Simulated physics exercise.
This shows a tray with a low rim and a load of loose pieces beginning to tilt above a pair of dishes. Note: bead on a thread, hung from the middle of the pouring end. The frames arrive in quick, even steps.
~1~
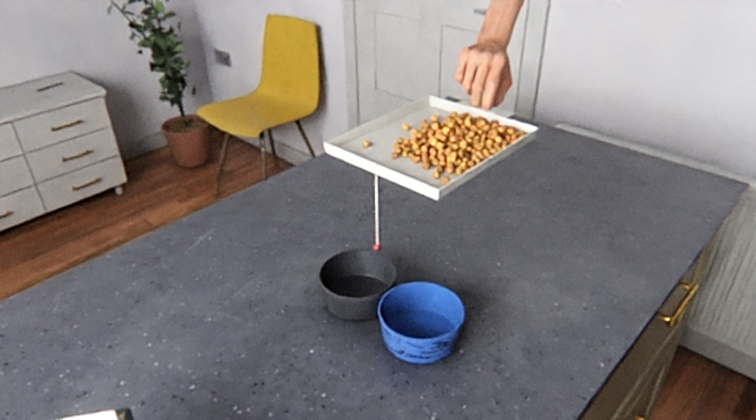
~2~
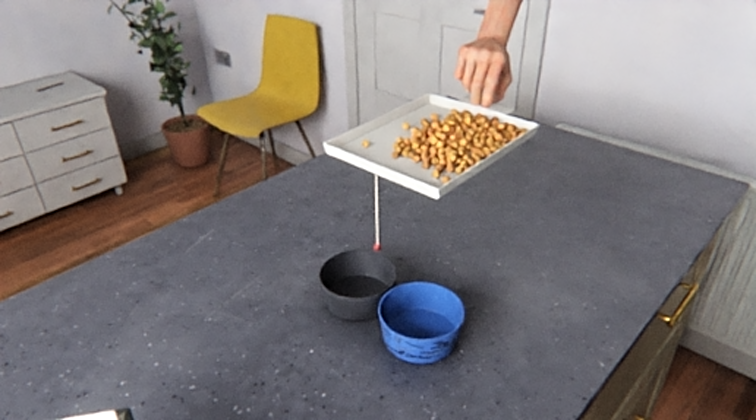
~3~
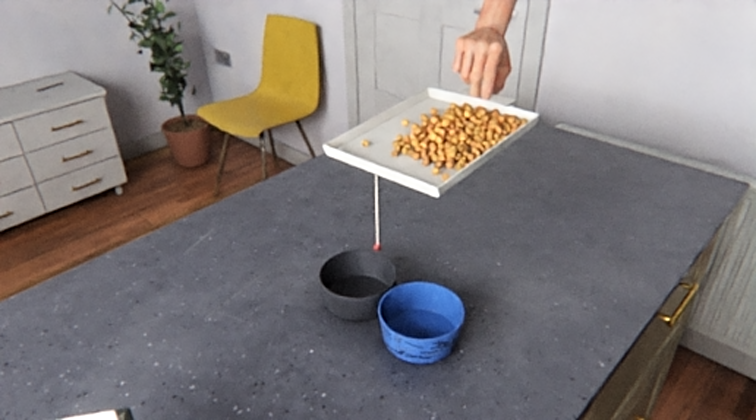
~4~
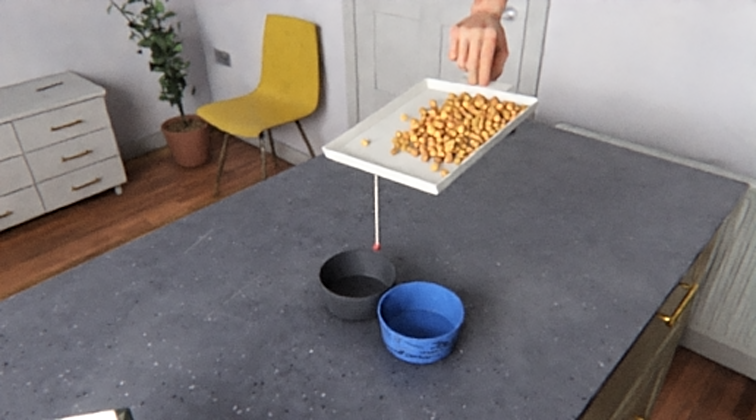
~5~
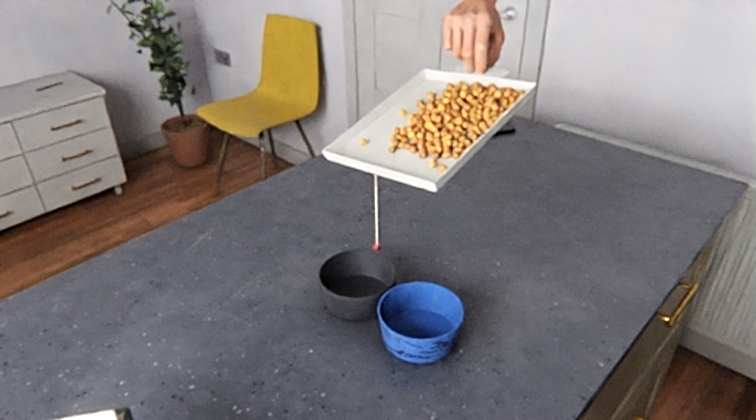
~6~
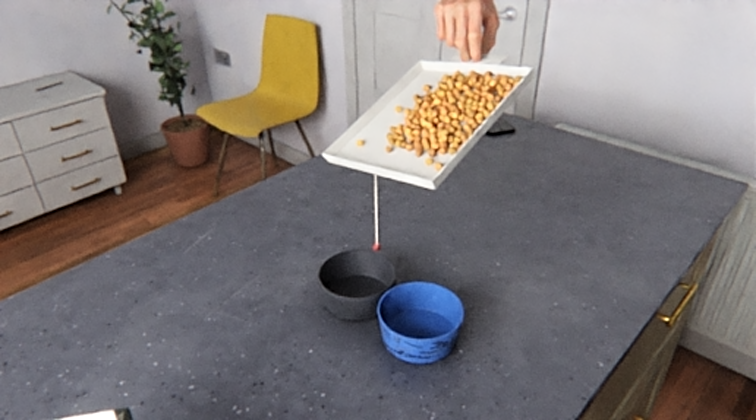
A hand gradually tilts a white tray of roasted chickpeas above two small bowls.
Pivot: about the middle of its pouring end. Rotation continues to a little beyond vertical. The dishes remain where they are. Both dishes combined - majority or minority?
Minority.
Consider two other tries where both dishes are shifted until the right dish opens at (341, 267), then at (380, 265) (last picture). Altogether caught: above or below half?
Catch, run one: Past the halfway mark; run two: Past the halfway mark.
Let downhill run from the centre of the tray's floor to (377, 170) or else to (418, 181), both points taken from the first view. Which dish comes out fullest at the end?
Well, at the first place the left-side one, and at the second the right-side one.
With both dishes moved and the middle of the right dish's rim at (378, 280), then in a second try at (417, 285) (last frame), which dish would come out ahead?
Taking the places in turn, it's the left side and then the left side.
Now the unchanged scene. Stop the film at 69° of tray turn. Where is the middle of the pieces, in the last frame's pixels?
(352, 147).
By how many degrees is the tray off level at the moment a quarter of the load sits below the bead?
Roughly 80 degrees of tilt.
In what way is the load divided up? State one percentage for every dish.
For the left dish some 20 %, for the right dish some 0 %.
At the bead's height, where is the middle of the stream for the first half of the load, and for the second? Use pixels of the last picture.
Near (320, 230) to start, and near (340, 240) afterwards.
Just after the last frame, tray tipped steeply; the larger part on the tray; just a few outside both; roughly a quarter in the air.
A moment on, tray tipped past a quarter turn; roughly a third on the tray; just a few in the left dish; roughly a third outside both; roughly a quarter in the air.
Further on, tray tipped past a quarter turn; roughly a quarter in the left dish; the larger part outside both.
When it is over, tray tipped past a quarter turn; not one in the right dish; roughly a quarter in the left dish; the larger part outside both.
